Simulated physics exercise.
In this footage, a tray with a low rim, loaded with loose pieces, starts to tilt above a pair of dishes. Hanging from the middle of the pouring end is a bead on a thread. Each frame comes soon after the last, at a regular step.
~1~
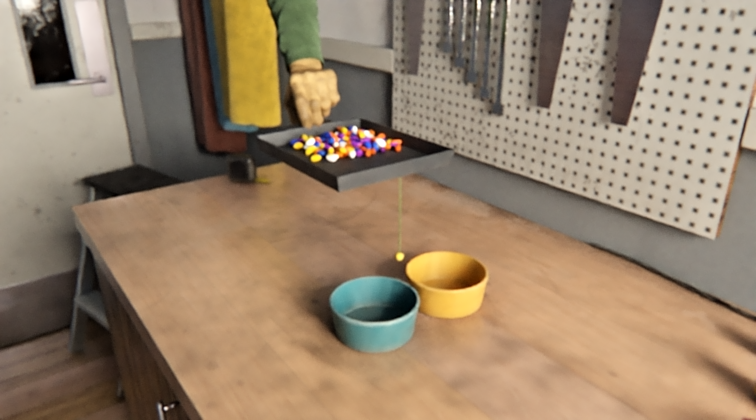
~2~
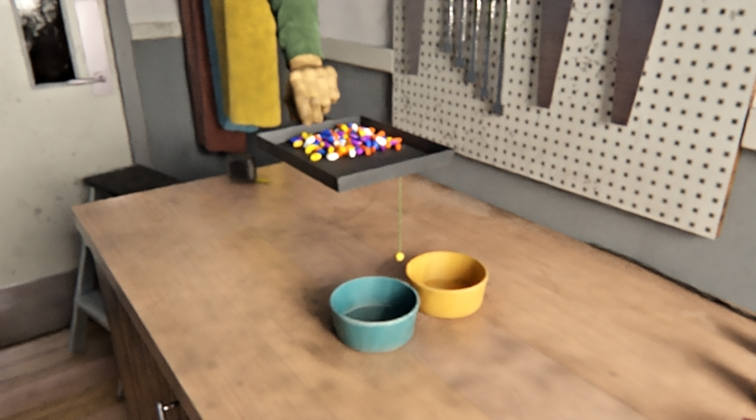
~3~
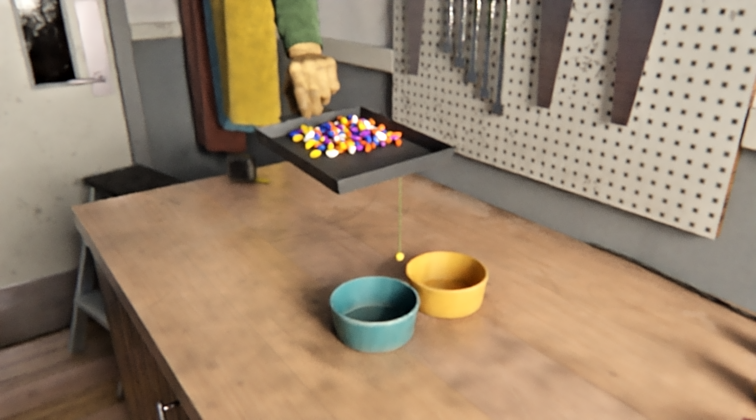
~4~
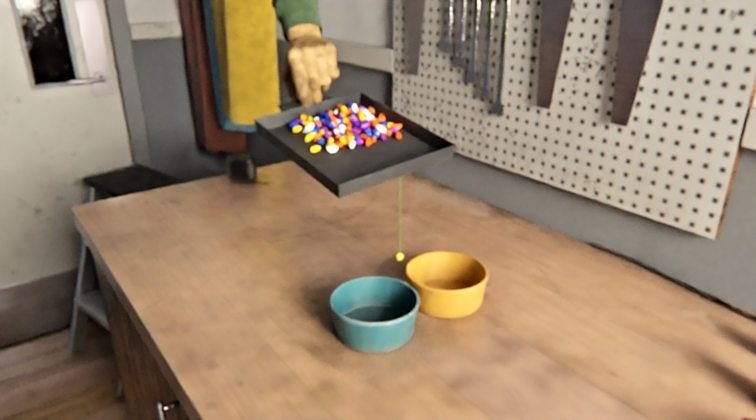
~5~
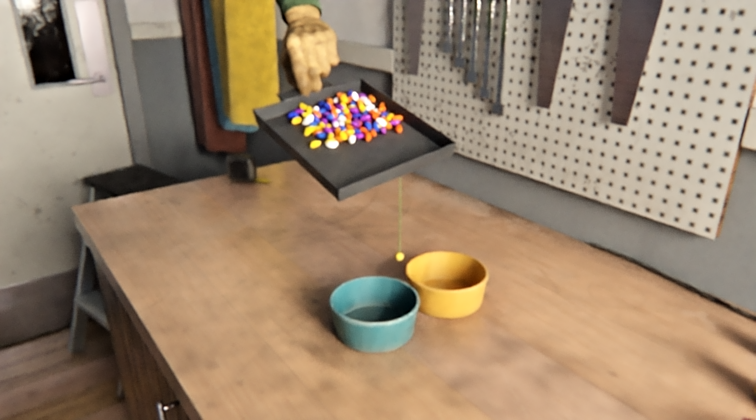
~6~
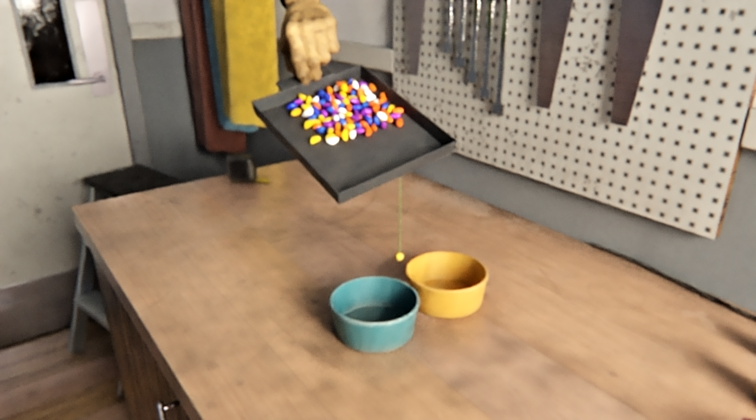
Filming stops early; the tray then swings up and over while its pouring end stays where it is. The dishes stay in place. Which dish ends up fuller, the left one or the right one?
I'd say most of it lands in the left one, honestly.
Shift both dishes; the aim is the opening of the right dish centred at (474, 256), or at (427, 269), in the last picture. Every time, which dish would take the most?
Try 1 - the dish at left; try 2 - the dish at left.
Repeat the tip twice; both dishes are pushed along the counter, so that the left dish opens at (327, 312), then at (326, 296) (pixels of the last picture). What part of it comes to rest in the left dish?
Some 20 percent in the first case, 50 percent in the second.
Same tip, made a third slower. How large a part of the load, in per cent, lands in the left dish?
Near 70 in a hundred.
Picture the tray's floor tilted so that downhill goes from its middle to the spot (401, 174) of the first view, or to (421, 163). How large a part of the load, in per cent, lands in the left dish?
10 % and 0 %, roughly.
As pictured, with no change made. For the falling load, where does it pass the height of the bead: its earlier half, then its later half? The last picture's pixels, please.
First part (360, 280), rest (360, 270).
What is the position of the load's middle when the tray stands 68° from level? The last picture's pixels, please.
The middle of the pieces lands at roughly (356, 161).
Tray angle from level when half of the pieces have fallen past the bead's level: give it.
The tilt is near 115° by then.
Just after the last frame, tray tipped steeply; almost all on the tray; about a tenth in the air.
A moment on, tray tipped past a quarter turn; roughly two thirds on the tray; roughly a quarter in the left dish; just a few outside both; about a tenth in the air.
Further on, tray tipped past a quarter turn; the larger part in the left dish; roughly a quarter outside both.
When it is over, tray tipped past a quarter turn; the larger part in the left dish; just a few in the right dish; roughly a quarter outside both.
